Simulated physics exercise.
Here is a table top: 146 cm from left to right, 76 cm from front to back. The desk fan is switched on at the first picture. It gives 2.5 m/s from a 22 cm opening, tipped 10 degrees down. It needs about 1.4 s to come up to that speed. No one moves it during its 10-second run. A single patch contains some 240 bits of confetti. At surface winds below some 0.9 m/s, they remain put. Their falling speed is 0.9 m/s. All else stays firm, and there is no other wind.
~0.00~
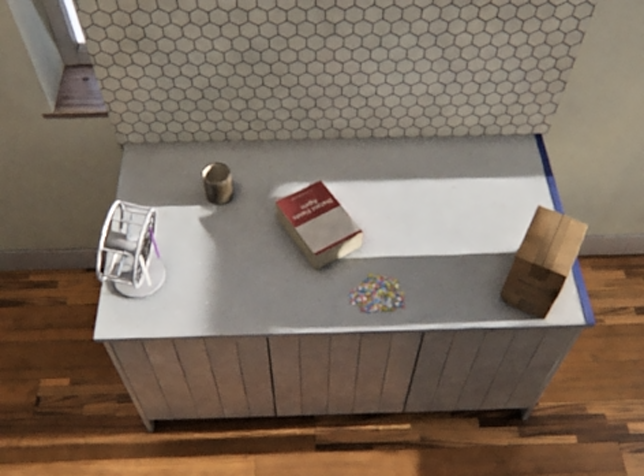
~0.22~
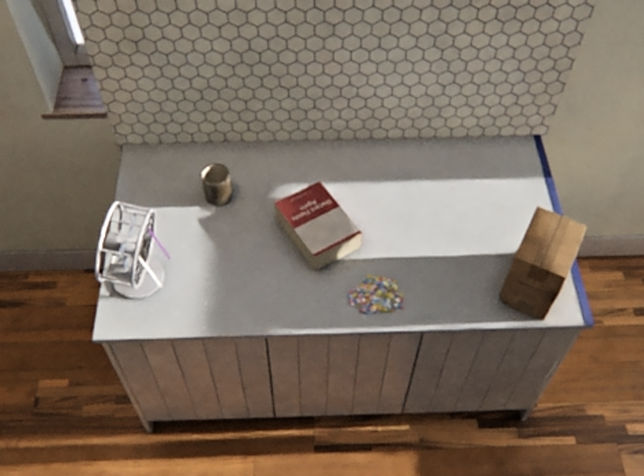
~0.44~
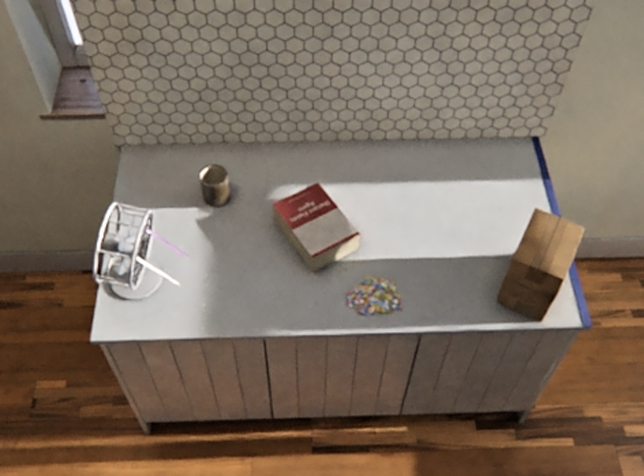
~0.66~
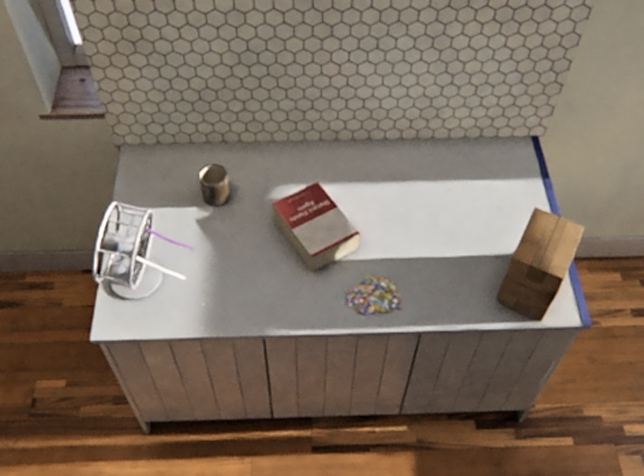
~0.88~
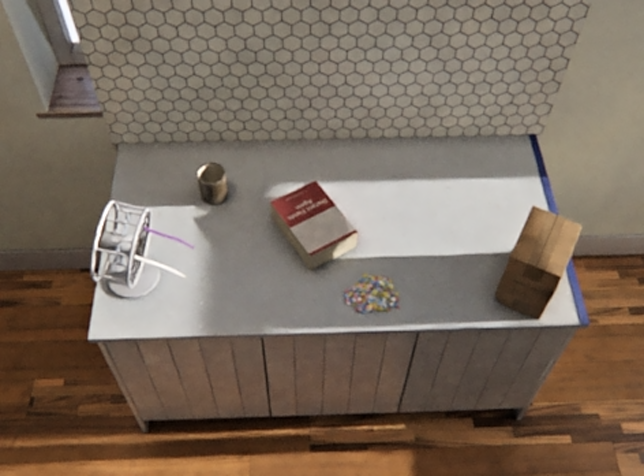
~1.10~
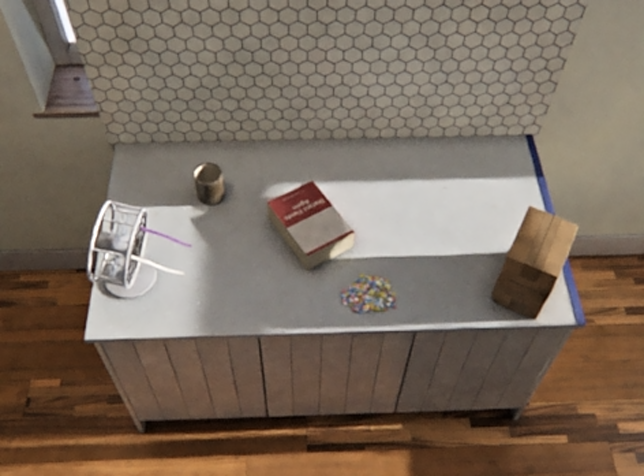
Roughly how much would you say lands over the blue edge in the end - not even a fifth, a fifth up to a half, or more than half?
The fraction is a fifth or more but no more than a half.
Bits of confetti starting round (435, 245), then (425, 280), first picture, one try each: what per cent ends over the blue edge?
20 and 70 in a hundred, respectively.
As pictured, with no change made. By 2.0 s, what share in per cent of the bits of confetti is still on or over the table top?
Around 60 in a hundred are still there.
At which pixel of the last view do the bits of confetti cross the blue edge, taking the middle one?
Around (543, 172).
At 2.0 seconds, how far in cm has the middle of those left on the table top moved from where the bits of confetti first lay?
It comes to near 50 cm.
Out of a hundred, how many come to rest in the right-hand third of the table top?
15 %.
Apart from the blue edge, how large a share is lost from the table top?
I would say close to 50 %.
After 2.0 s, 72 % are on the move or not yet settled, 0 % are over the blue edge; the middle of those still in play is near (495, 231).
After 3.2 s, 15 % are on the move or not yet settled, 34 % are over the blue edge; the middle of those still in play is near (521, 202).
After 5.5 s, 7 % are on the move or not yet settled, 38 % are over the blue edge; the middle of those still in play is near (512, 147).
After 10.0 s, at the end, 39 % are over the blue edge.
